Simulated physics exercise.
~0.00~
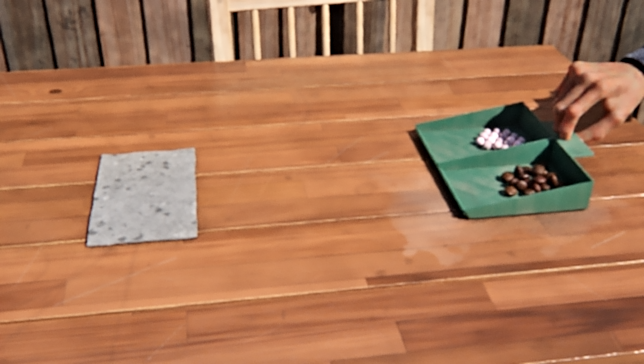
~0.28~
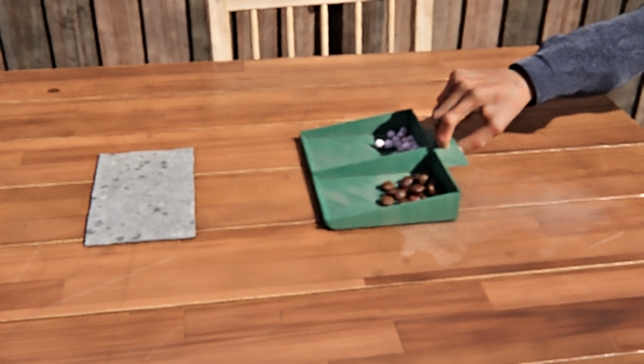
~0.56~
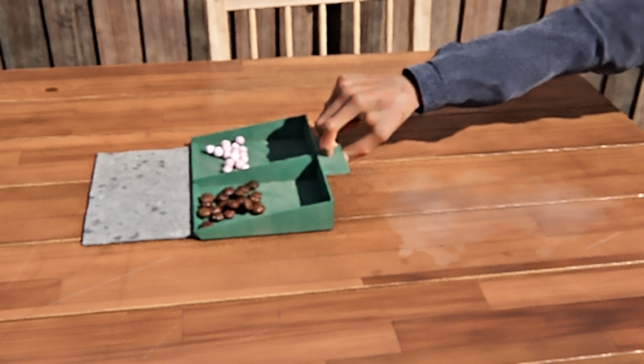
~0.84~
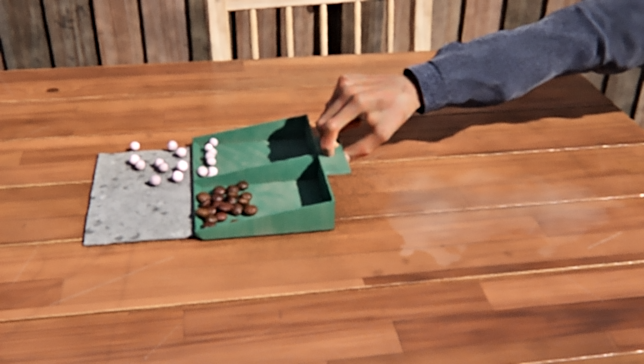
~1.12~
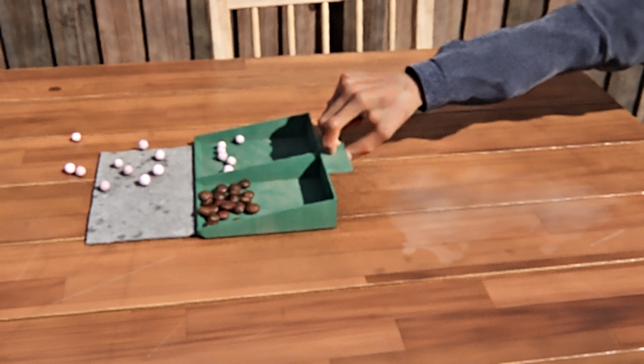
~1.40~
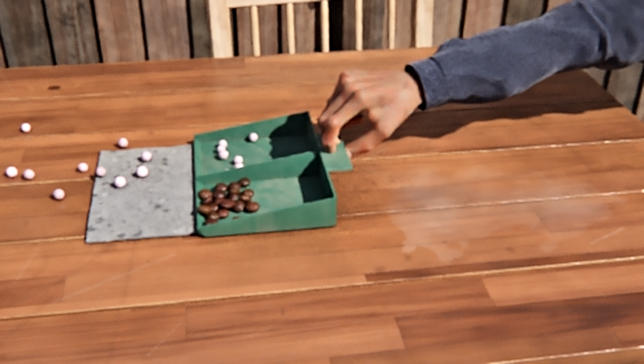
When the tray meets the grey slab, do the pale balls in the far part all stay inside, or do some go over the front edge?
Some of the pale balls go over the front edge, onto the slab and the table beyond, while the others stay in the tray. The brown beans in the near part all stay inside.
